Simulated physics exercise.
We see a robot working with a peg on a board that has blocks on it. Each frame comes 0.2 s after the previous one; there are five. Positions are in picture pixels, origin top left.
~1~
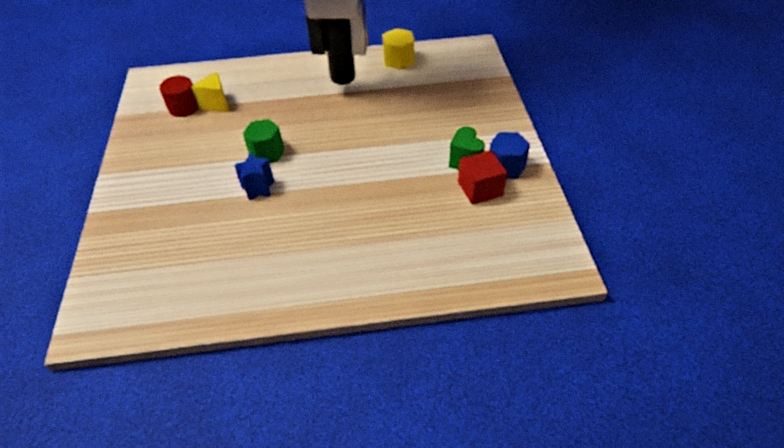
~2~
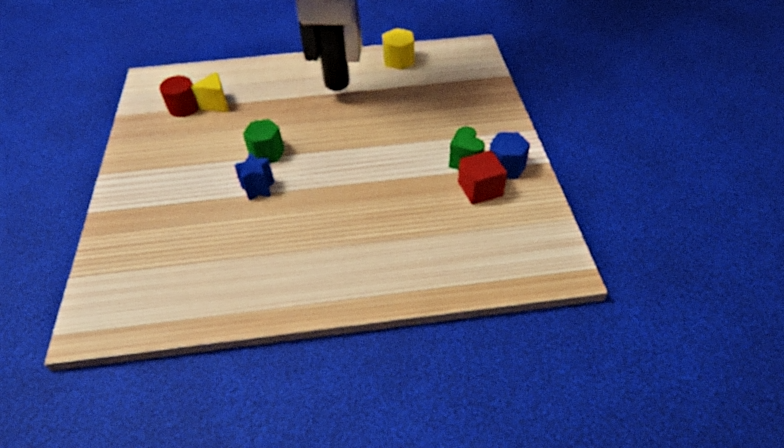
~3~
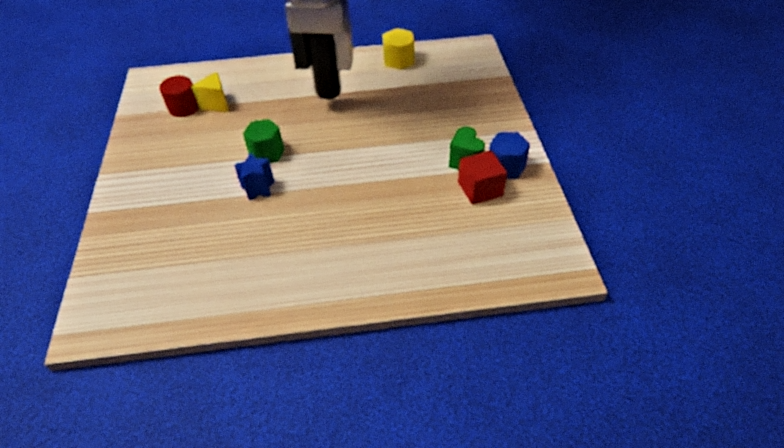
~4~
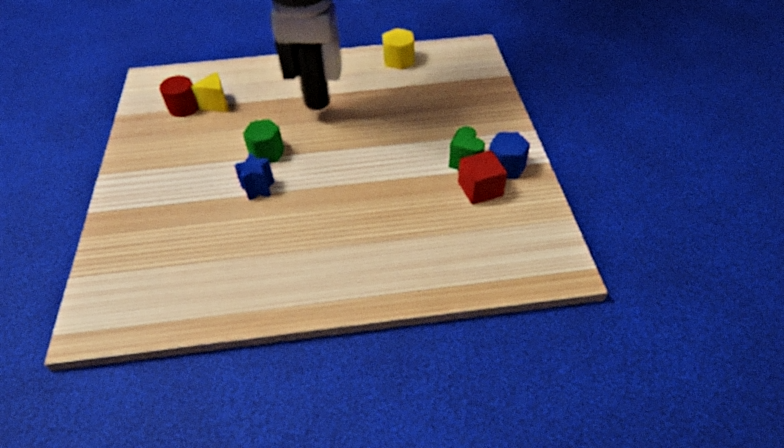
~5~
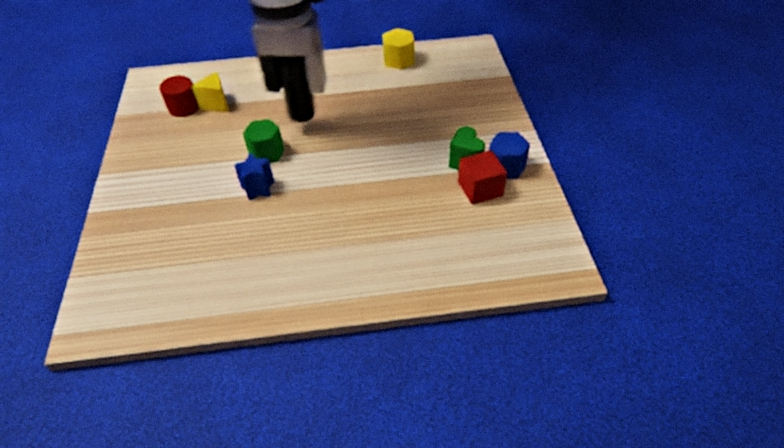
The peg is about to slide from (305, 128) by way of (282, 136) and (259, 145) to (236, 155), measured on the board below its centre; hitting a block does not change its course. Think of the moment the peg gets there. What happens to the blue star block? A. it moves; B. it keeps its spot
I'll go with A - it moves.
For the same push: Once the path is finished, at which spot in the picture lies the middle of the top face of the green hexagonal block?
My prediction: (232, 154).
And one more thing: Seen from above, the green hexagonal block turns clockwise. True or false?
Answer: False.
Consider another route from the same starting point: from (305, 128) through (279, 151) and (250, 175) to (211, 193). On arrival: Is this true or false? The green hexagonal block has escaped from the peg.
It is false.
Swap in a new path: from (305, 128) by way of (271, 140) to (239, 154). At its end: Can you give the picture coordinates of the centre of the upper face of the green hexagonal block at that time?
I predict (233, 152).
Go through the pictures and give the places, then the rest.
Peg tip (343, 78); block tops, blue star block (251, 165); green hexagonal block (261, 129), in the first picture.
Peg (337, 84); blocks unchanged, in the second picture.
Peg (329, 93); blocks unchanged, in the third picture.
Peg (317, 103); blocks unchanged, in the fourth picture.
Peg (302, 115); blue star block (251, 165); green hexagonal block (261, 129), in the fifth picture.
The first path, step by step. Halfway along, peg (267, 127); green hexagonal block (251, 137), turned 25° anticlockwise.
At the end, peg (232, 142); blue star block (251, 171); green hexagonal block (232, 154), turned 85° anticlockwise.
